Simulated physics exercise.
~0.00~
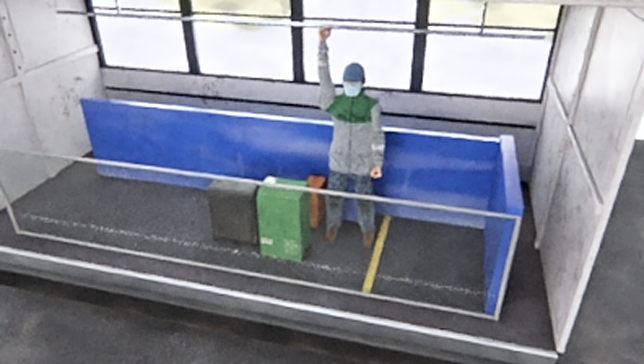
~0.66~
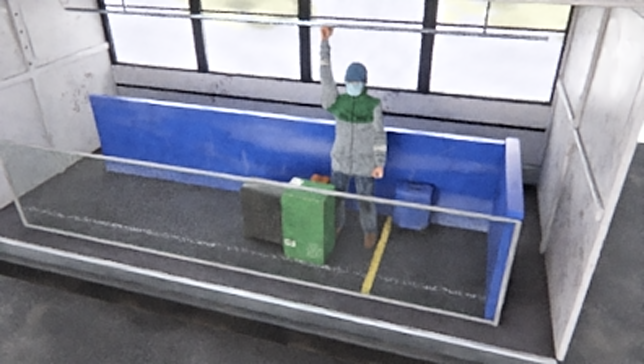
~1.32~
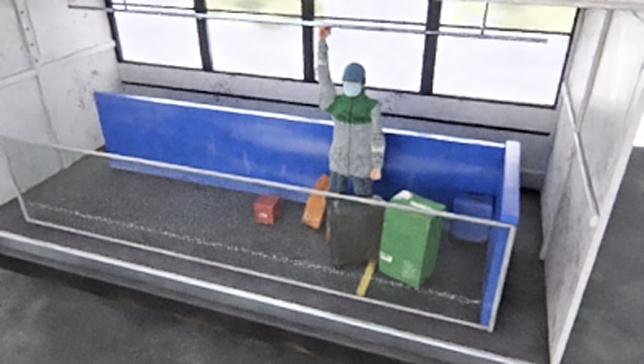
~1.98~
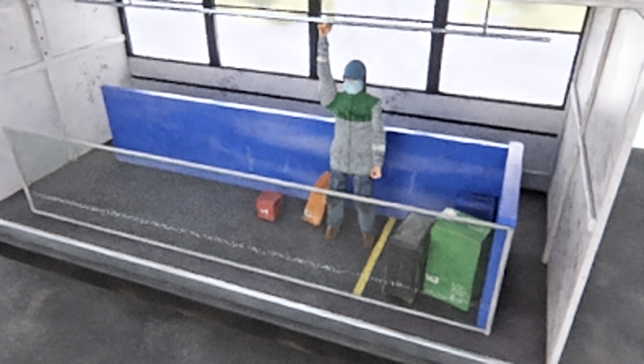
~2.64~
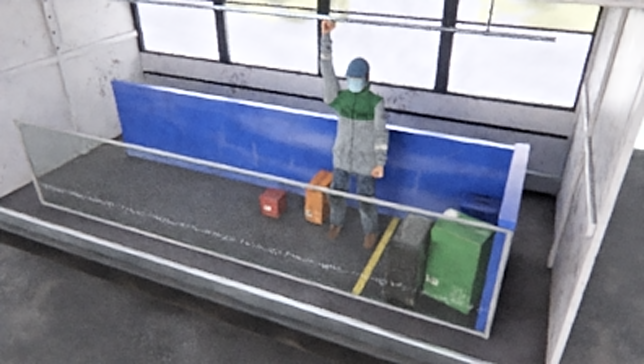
In a shuttle's luggage bay, a masked passenger stands gripping an overhead rail while a green bag and black case slide right past a yellow line, ending beside a blue case at the right end, as an orange carton and red tub stay left of the line.
